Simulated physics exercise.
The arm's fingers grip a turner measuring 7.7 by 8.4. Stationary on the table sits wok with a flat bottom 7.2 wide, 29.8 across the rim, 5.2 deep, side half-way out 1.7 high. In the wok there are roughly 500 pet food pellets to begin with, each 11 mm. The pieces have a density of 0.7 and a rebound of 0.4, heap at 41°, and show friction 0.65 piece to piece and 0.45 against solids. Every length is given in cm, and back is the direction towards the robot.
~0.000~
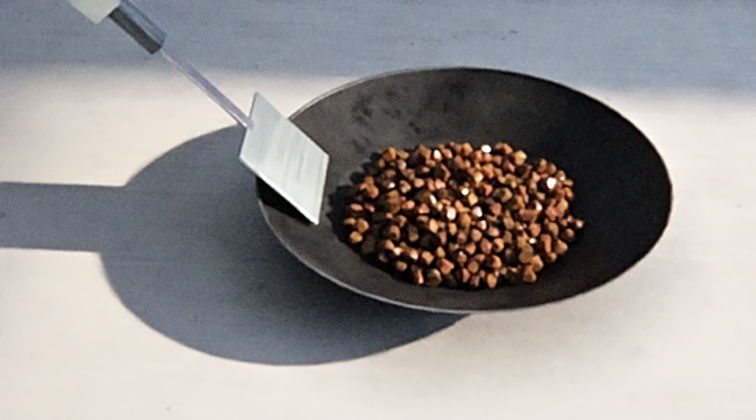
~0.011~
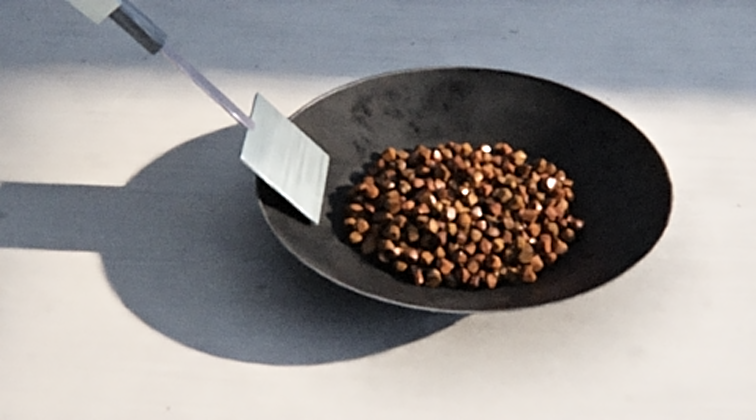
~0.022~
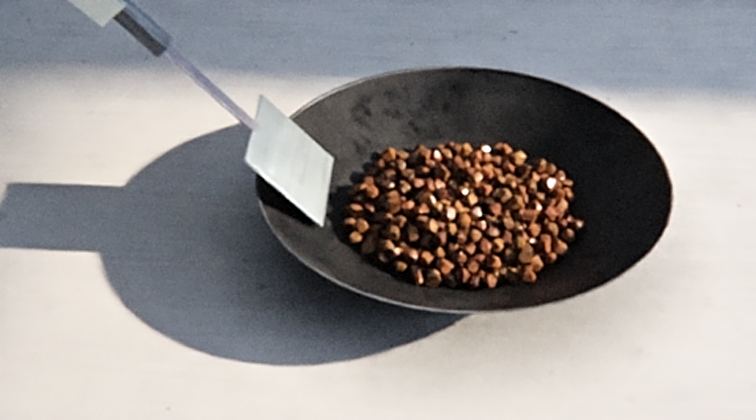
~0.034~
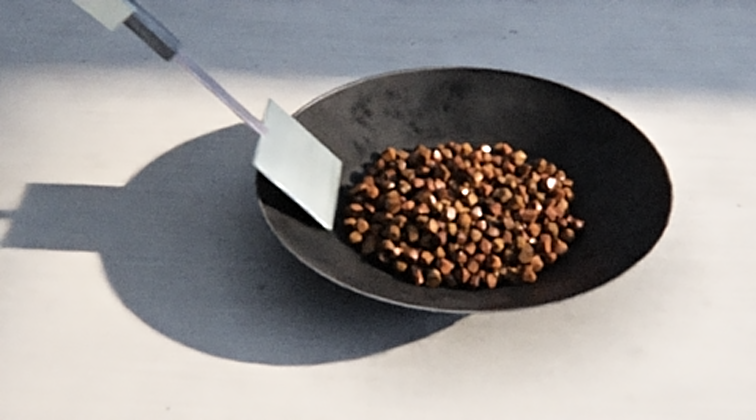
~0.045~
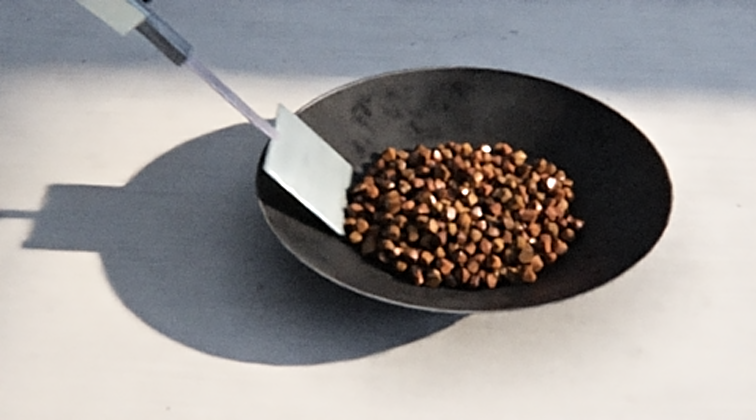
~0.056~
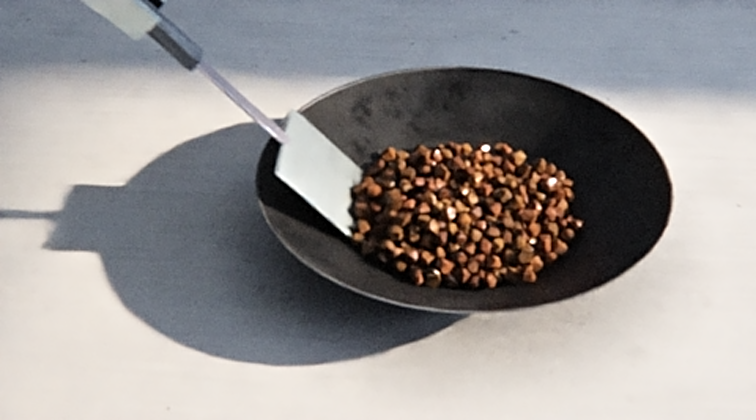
A pale, flat turner on a thin metal shaft, reaching in from the upper left, slides slowly down and to the right inside a dark, shallow wok until its blade meets the left edge of a heap of brown pellets. The wok rests on a pale, sunlit surface, seen from above at an angle, its shadow falling to the left. The heap barely shifts, and the camera stays still.
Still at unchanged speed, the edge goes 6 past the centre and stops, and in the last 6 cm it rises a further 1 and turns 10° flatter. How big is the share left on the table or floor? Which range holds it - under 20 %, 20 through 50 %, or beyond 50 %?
The range under 20 % holds it.
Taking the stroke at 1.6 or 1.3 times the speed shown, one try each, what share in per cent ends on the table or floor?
About 15 and 20 per cent.
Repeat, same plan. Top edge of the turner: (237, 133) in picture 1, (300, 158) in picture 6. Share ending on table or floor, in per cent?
It works out to about 15 %, more or less.
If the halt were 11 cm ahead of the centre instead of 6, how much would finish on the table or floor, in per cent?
My guess would be around 45 per cent.
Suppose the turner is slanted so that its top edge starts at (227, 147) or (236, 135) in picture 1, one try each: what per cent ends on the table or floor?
First try roughly 10 percent, second try roughly 5 percent.
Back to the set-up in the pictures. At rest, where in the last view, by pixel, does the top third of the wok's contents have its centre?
I'd say around pixel (605, 195).
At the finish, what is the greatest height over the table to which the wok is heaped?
Top of the heap: Roughly 7.0 cm above the table top.
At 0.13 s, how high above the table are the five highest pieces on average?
Roughly 5 centimetres.
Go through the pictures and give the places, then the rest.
The first picture shows the turner top edge at (248, 124), sloping 47°; upper third of the load around (461, 201), from x 350 to 575, top at y 150; 496 in the wok.
The second picture shows the turner top edge at (249, 124), sloping 47°; upper third of the load around (461, 201), from x 350 to 575, top at y 150.
The third picture shows the turner top edge at (253, 126), sloping 47°; upper third of the load around (461, 201), from x 350 to 575, top at y 150.
The fourth picture shows the turner top edge at (262, 130), sloping 47°; upper third of the load around (461, 201), from x 350 to 575, top at y 150.
The fifth picture shows the turner top edge at (273, 135), sloping 47°; upper third of the load around (461, 201), from x 350 to 575, top at y 150.
The sixth picture shows the turner top edge at (284, 139), sloping 47°; upper third of the load around (459, 200), from x 355 to 575, top at y 150; 496 in the wok.
After 0.13 s, sloping 47°, highest piece 6 above the table; 496 in the wok.
After 0.20 s, sloping 44°, highest piece 7 above the table; 496 in the wok.
After 0.43 s, sloping 37°, highest piece 6 above the table; 440 in the wok, 54 on the table or floor, 2 on the blade or in flight.
After 1.48 s, sloping 37°, highest piece 6 above the table; 438 in the wok, 58 on the table or floor.
In the end, 438 in the wok, 58 on the table or floor. That is 12 % on the table or floor.
